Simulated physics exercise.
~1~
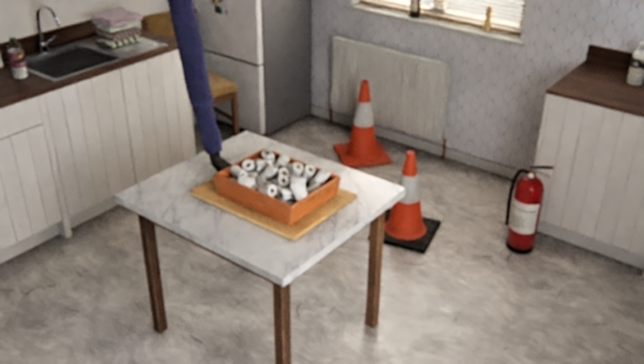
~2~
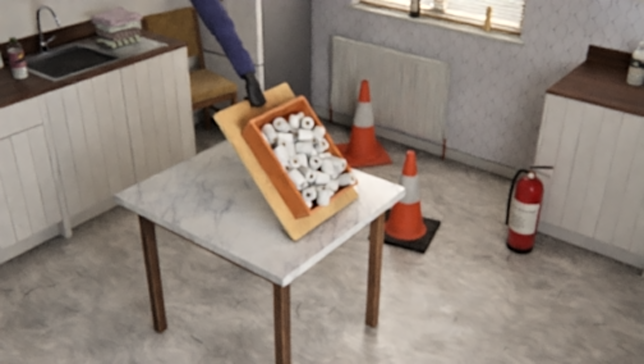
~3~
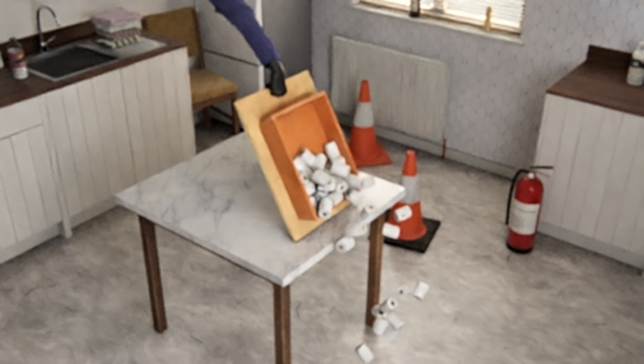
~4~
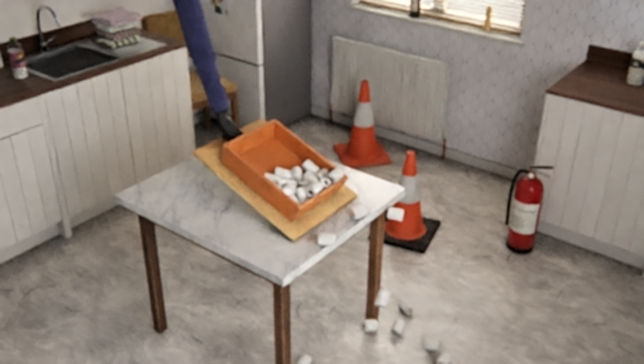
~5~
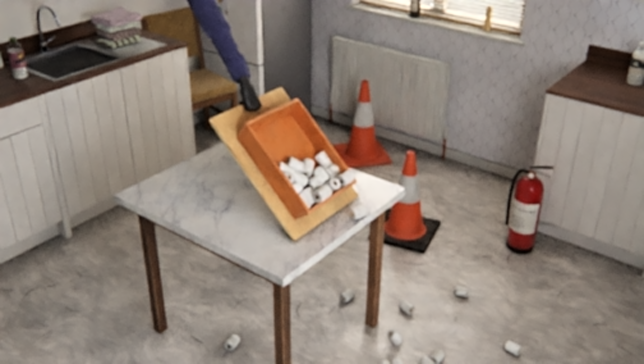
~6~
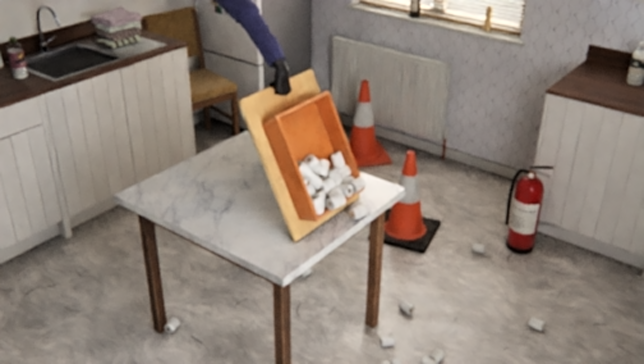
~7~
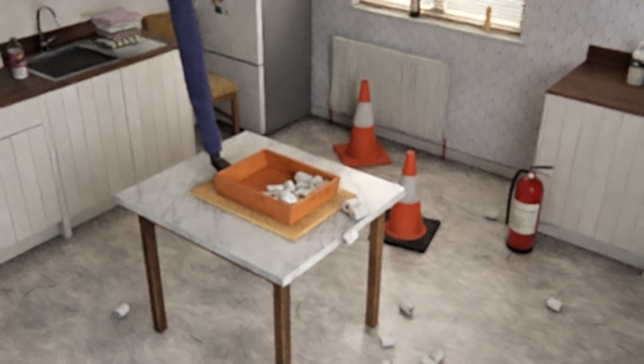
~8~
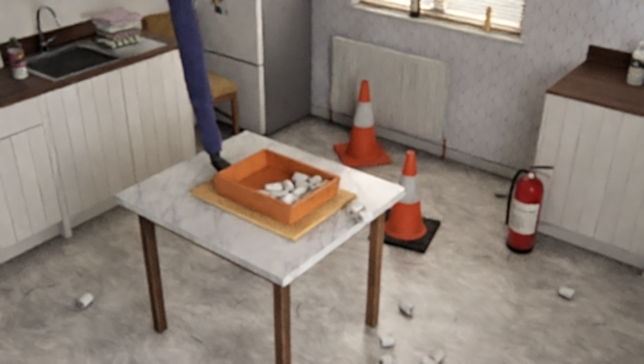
An orange tub of white paper rolls on a board was tipped up steeply by a gloved hand, spilling many over the table's right edge, then partly lowered, raised again and laid flat, with some rolls still inside and others scattered across the floor.
